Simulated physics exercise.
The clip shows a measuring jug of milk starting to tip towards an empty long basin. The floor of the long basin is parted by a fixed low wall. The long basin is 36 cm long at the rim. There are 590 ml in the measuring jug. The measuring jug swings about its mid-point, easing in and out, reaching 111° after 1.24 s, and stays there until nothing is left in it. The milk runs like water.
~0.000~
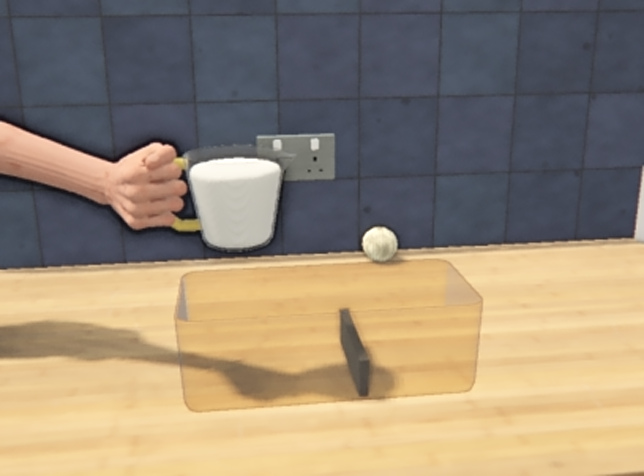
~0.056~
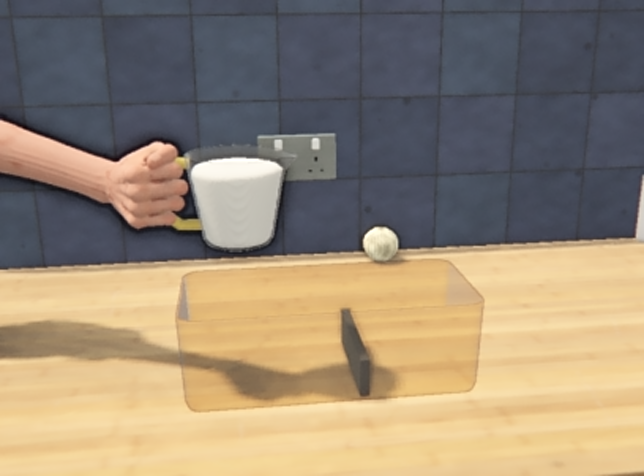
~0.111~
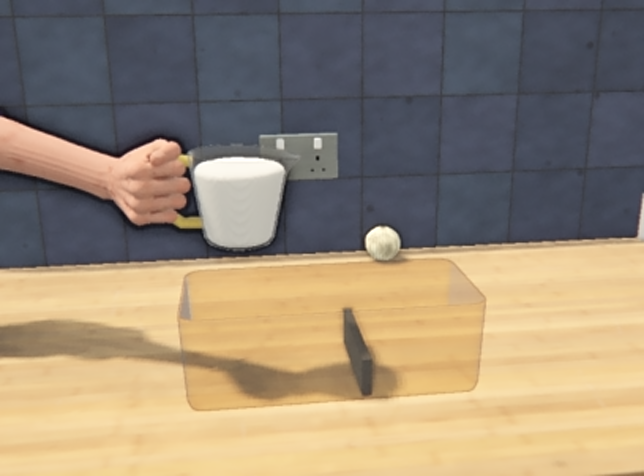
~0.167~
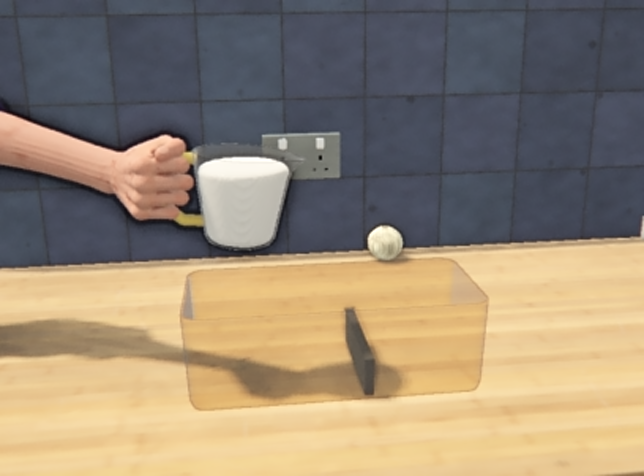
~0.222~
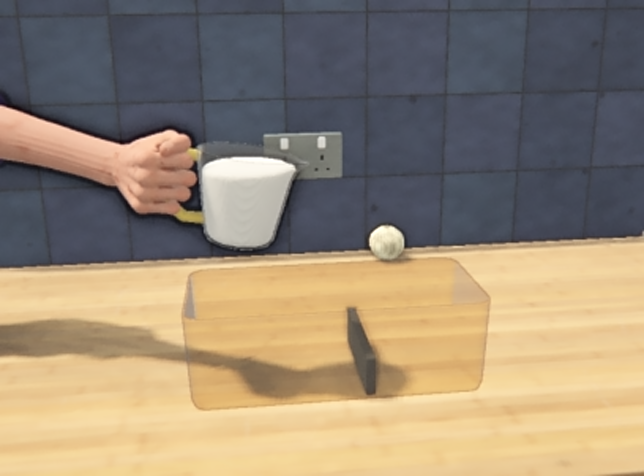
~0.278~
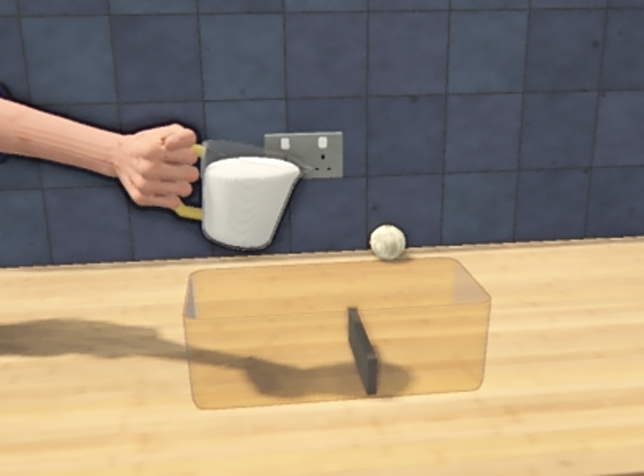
A hand reaching in from the left grips the yellow handle of a clear jug of white milk above a pale wooden worktop, seen from the front and slightly above against dark blue tiles. Below sits an empty, see-through amber basin with a dark upright divider, with a small whitish ball and a grey wall socket behind. The hand slowly tilts the jug rightward, while the view shifts very slightly.
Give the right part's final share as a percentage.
Roughly 33 per cent is past the wall.
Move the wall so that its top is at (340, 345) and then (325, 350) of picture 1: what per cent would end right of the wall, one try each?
First 60, then 75 per cent.
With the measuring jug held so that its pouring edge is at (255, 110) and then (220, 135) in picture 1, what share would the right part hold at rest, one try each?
First 5, then 5 per cent.
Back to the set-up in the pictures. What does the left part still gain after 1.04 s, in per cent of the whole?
About 14 per cent.
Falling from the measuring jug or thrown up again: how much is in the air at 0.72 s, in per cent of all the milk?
Some 20 per cent.
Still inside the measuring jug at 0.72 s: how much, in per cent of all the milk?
About 64 per cent.
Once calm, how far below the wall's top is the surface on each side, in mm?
Some 38 mm on the left and 40 mm on the right.
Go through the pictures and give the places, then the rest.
In the first picture, it leans 0°; its right rim is at (296, 154); the milk meets the walls at (189, 169) and (281, 165); the long basin's rim runs from (179, 297) to (465, 281); the wall's top is at (353, 334).
In the second picture, it leans 1°; its right rim is at (297, 154); the milk meets the walls at (191, 168) and (282, 166).
In the third picture, it leans 2°; its right rim is at (301, 155); the milk meets the walls at (194, 167) and (285, 166).
In the fourth picture, it leans 5°; its right rim is at (305, 158); the milk meets the walls at (198, 167) and (289, 166).
In the fifth picture, it leans 9°; its right rim is at (309, 162); the milk meets the walls at (201, 167) and (294, 166).
In the sixth picture, it leans 13°; its right rim is at (312, 167); the milk meets the walls at (205, 168) and (301, 167).
After 0.72 s the tilt is 69° and 64 per cent is still to pour, 4 is left of the wall and 11 right of it.
After 1.04 s the tilt is 104° and 9 per cent is still to pour, 52 is left of the wall and 32 right of it.
After 1.37 s the tilt is 111° and 0 per cent is still to pour, 66 is left of the wall and 33 right of it.
After 1.74 s the tilt is 111° and 0 per cent is still to pour, 66 is left of the wall and 33 right of it.
In the end 66 per cent lies left of the wall, 33 right of it and 1 outside.
